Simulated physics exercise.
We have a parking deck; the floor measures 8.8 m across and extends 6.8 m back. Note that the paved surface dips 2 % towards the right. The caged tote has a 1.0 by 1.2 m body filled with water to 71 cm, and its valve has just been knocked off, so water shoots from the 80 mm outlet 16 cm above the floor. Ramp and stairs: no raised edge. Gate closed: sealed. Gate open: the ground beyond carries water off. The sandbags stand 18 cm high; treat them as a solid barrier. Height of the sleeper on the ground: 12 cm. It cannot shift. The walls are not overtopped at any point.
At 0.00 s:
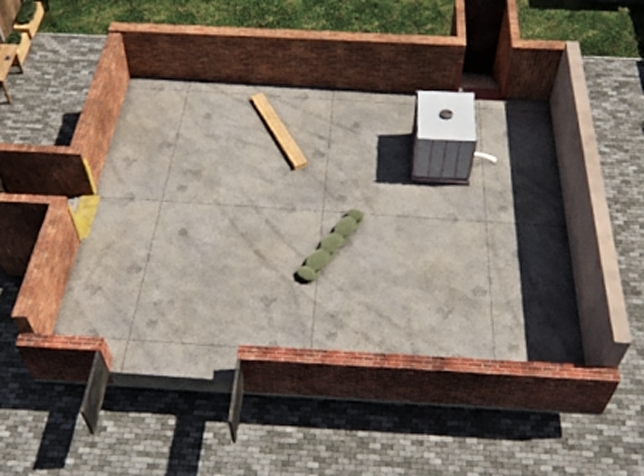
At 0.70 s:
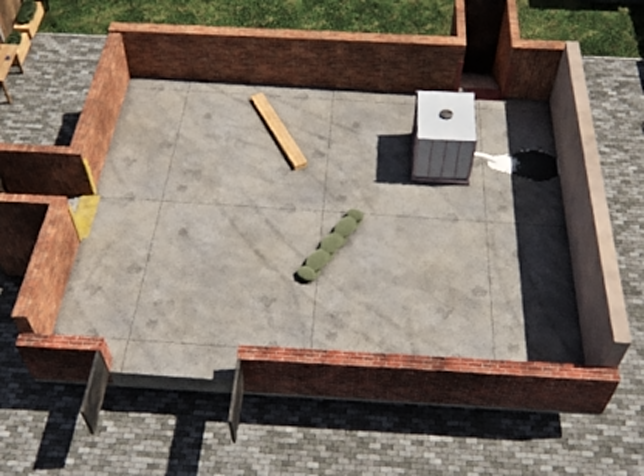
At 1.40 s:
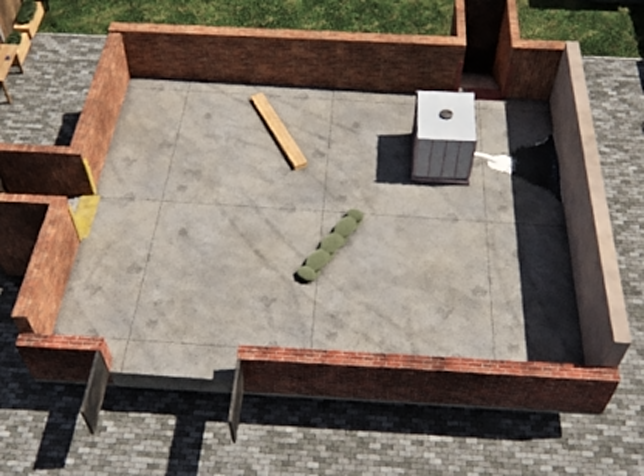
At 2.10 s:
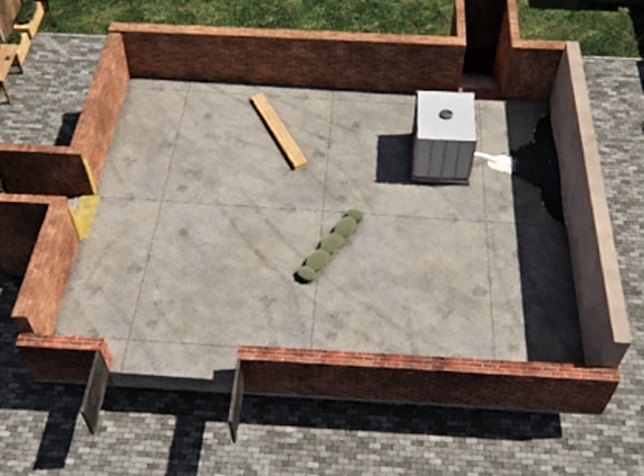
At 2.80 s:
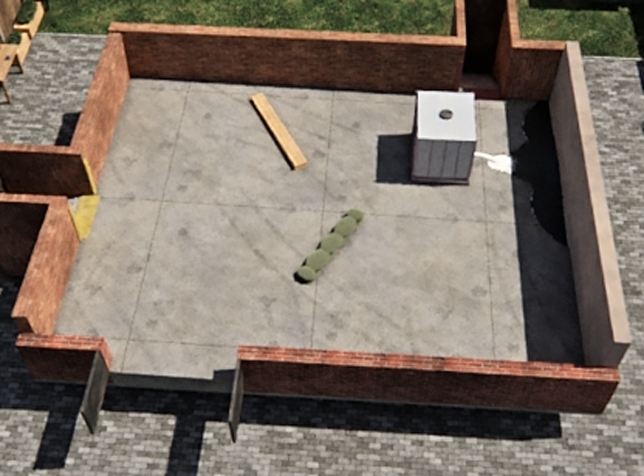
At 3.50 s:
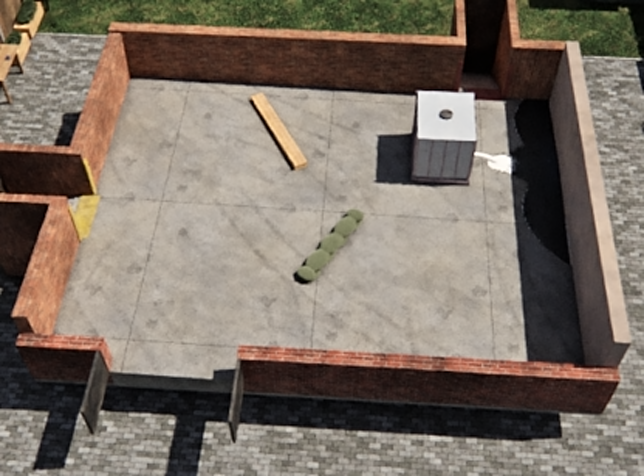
Water spurts from a short white outlet on the right of a pale grey, box-like tank, landing as a bright patch and a dark wet sheet that spreads to the right-hand wall, then creeps along it toward the viewer. The fixed, high view looks down into a roofless, brick-walled yard with a grey concrete floor. A tan wooden beam and a diagonal row of green, rounded bags lie still left of the tank.
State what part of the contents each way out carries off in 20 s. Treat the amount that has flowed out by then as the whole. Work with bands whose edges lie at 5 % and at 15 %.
By band, the gateway receives not even 5 %; the stairwell (marked red) receives from 5 to 15 %; the basement ramp (marked yellow) receives less than 5 %.
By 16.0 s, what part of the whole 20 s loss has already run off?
I'd put it at about 65 per cent.
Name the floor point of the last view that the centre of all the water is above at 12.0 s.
The water is centred close to (535, 197).
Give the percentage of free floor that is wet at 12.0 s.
Roughly 15 per cent.
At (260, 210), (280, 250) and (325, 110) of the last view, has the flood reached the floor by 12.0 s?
Respectively: Clear, clear and clear.
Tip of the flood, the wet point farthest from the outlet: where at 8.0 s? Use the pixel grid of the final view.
Look near (579, 361) in the last picture.
After 5.0 s water covers 5 % of the floor and is deepest (7 cm) near (554, 167); gone so far, the gateway 0 %, the stairwell (marked red) 0 %, the basement ramp (marked yellow) 0 %.
After 8.0 s water covers 10 % of the floor and is deepest (7 cm) near (554, 167); gone so far, the gateway 0 %, the stairwell (marked red) 0 %, the basement ramp (marked yellow) 0 %.
After 12.0 s water covers 15 % of the floor and is deepest (7 cm) near (553, 160); gone so far, the gateway 0 %, the stairwell (marked red) 2 %, the basement ramp (marked yellow) 0 %.
After 16.0 s water covers 15 % of the floor and is deepest (7 cm) near (553, 160); gone so far, the gateway 0 %, the stairwell (marked red) 5 %, the basement ramp (marked yellow) 0 %.
After 20.0 s water covers 20 % of the floor and is deepest (7 cm) near (553, 160); gone so far, the gateway 0 %, the stairwell (marked red) 9 %, the basement ramp (marked yellow) 0 %.
